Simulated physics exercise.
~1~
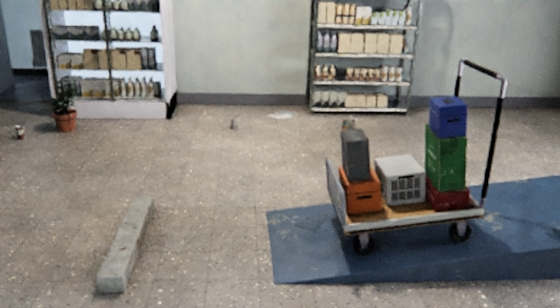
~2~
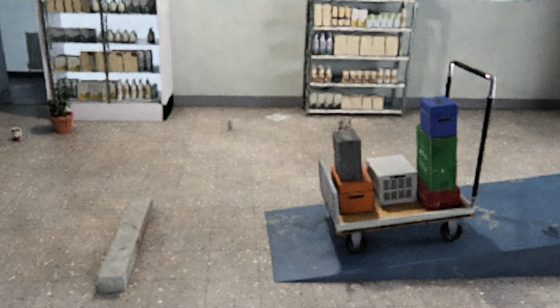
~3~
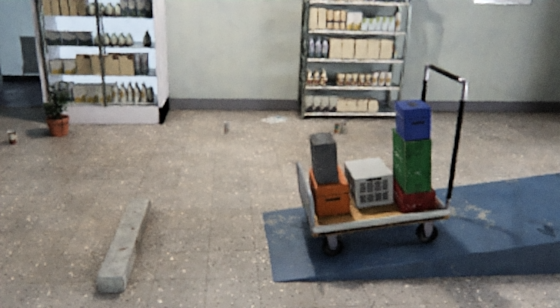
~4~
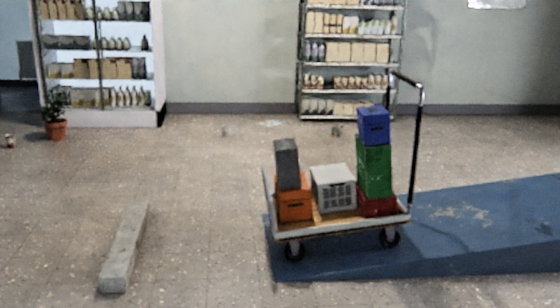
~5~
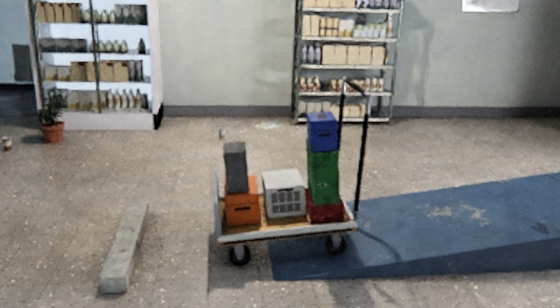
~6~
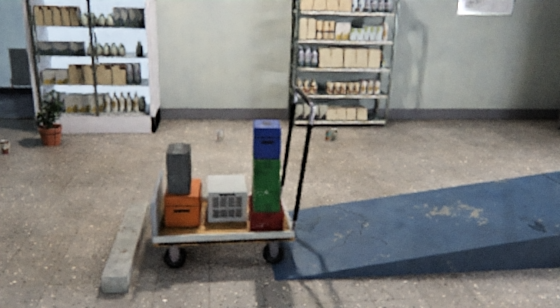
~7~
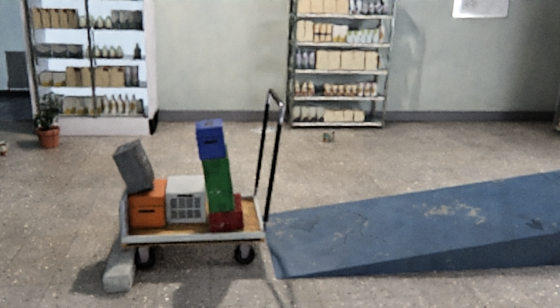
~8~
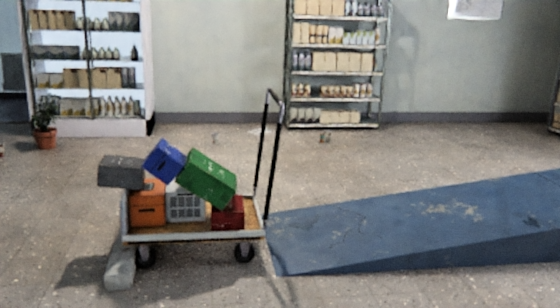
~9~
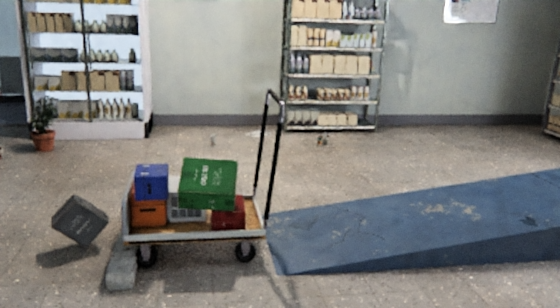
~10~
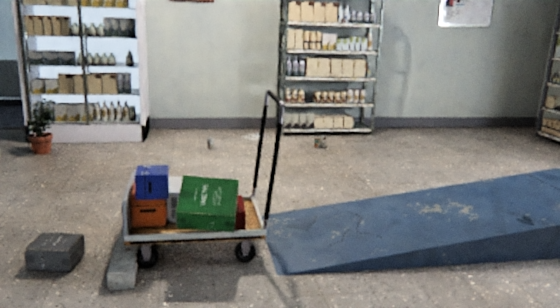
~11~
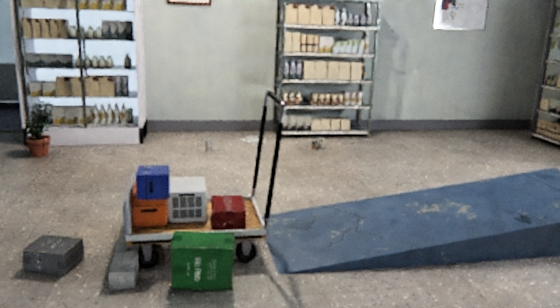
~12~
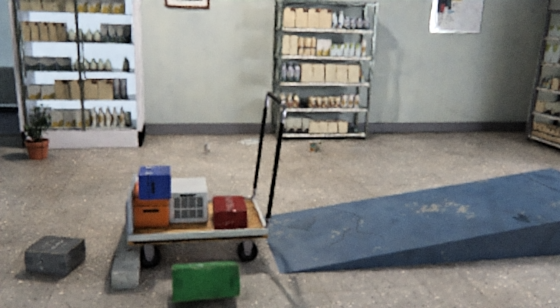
In a room with stocked shelves, a loaded trolley rolled left down a blue ramp and stopped against a kerb, tipping the grey box onto the floor and toppling the blue one onto the orange one, before the green box slid off the front.
